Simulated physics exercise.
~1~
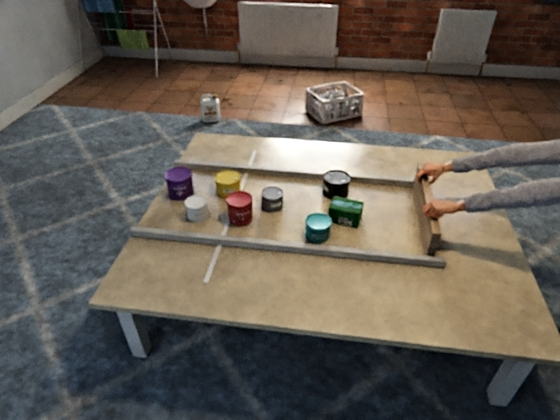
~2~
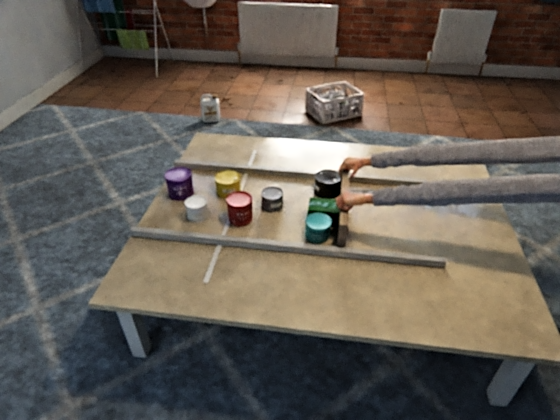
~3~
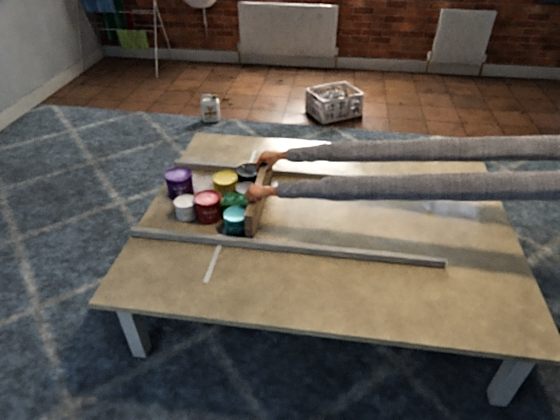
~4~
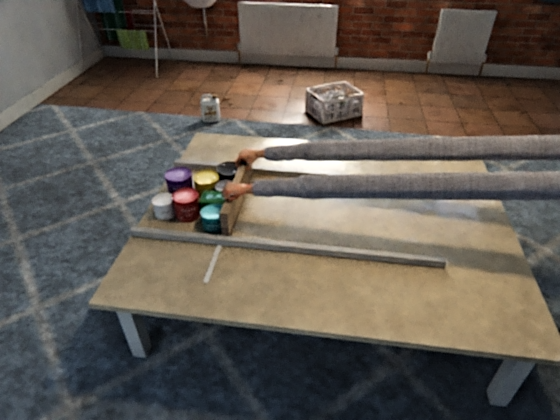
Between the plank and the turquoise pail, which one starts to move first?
The plank starts to move first. The turquoise pail stays in its place while the plank slides left toward it, and only afterwards is it pushed along too.
The footage shows two hands sliding an upright plank leftward between rails on a low table, first reaching the green and black cans, then gathering the turquoise and red ones, until the colourful cans sit bunched near the left edge, all still on the table.
